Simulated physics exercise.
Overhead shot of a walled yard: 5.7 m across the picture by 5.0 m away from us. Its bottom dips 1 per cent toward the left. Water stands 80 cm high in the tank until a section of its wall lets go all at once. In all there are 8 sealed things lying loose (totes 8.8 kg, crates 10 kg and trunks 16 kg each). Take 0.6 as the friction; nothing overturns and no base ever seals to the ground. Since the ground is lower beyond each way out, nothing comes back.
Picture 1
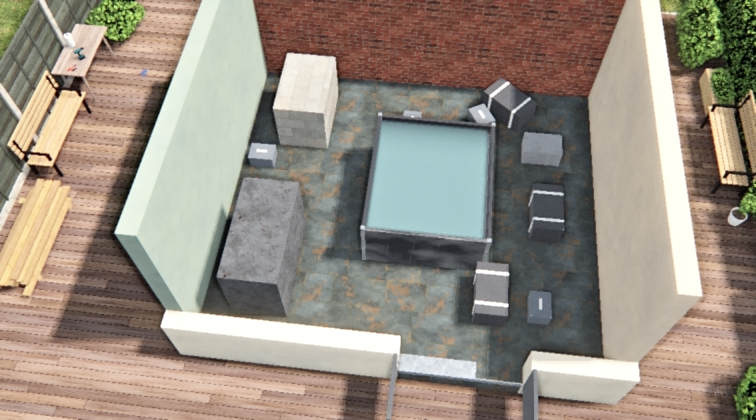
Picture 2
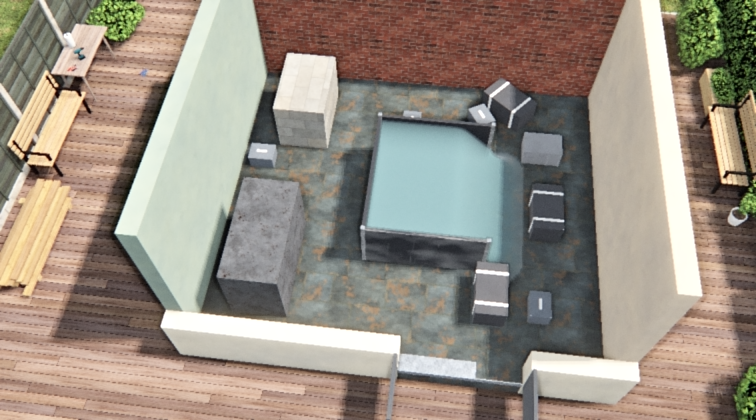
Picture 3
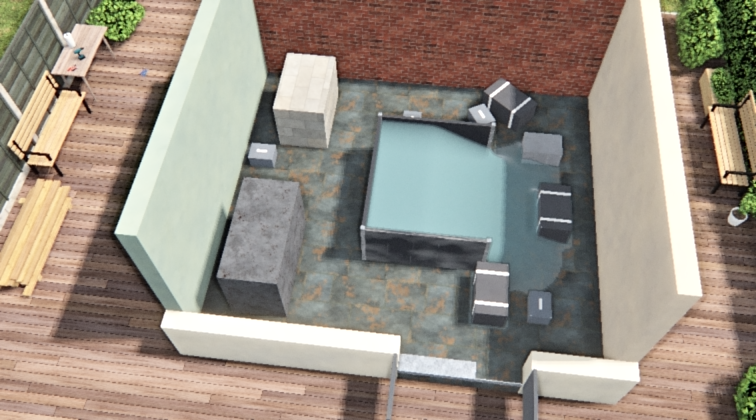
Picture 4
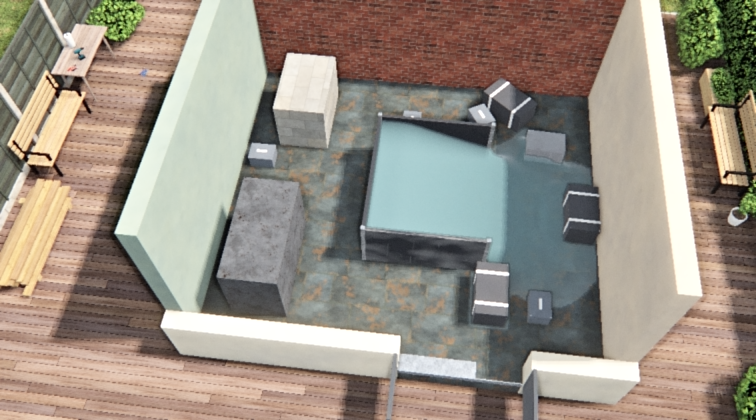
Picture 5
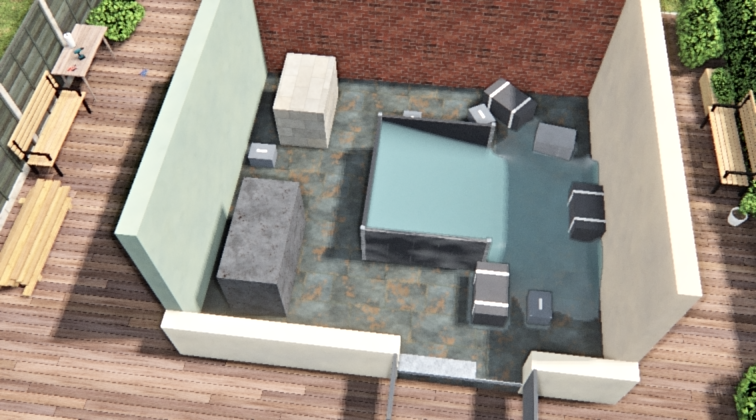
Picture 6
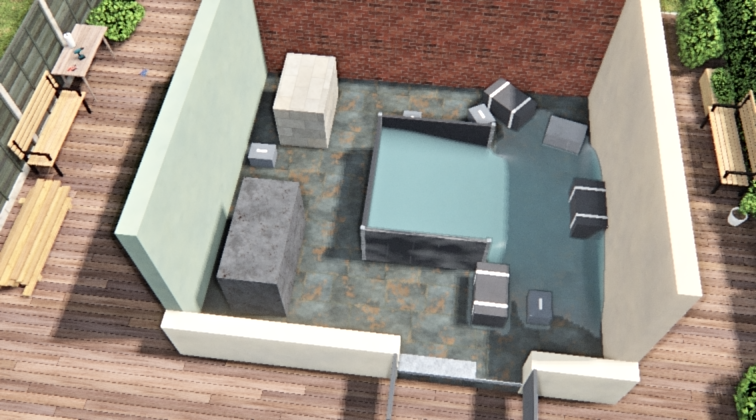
In a walled yard, water poured out of the right side of a raised square pool and spread across the floor to the right-hand wall, pushing a dark striped trunk and then a grey crate rightward.
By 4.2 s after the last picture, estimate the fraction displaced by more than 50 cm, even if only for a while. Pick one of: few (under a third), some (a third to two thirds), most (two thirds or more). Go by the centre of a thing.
Most.
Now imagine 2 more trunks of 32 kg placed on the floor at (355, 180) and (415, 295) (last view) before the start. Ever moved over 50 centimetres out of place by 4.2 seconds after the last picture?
The first comes out within the limit, the second beyond the limit.
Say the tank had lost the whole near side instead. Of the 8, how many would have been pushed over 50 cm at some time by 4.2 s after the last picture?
That would give 2.
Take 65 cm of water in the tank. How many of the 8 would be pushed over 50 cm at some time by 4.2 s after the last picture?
It would come to 7 of them.
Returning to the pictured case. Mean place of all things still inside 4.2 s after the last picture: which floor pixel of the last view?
Averaged position, last view: Near pixel (365, 190).
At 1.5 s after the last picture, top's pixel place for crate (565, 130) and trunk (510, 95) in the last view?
Approx. (507, 95); approx. (483, 108).
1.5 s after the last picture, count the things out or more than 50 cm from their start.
I count 4 of them.
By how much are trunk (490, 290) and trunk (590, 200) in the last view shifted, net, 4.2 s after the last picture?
250 cm and 50 cm.
Then, 0.4 s after the last picture 2 of 8 are over 50 cm from their spots; 1 afloat.
Then, 1.5 s after the last picture 4 of 8 are over 50 cm from their spots; 3 afloat.
Then, 2.8 s after the last picture 7 of 8 are over 50 cm from their spots; 5 afloat.
Then, 4.2 s after the last picture 7 of 8 are over 50 cm from their spots, and 8 have been at some point; 8 afloat.
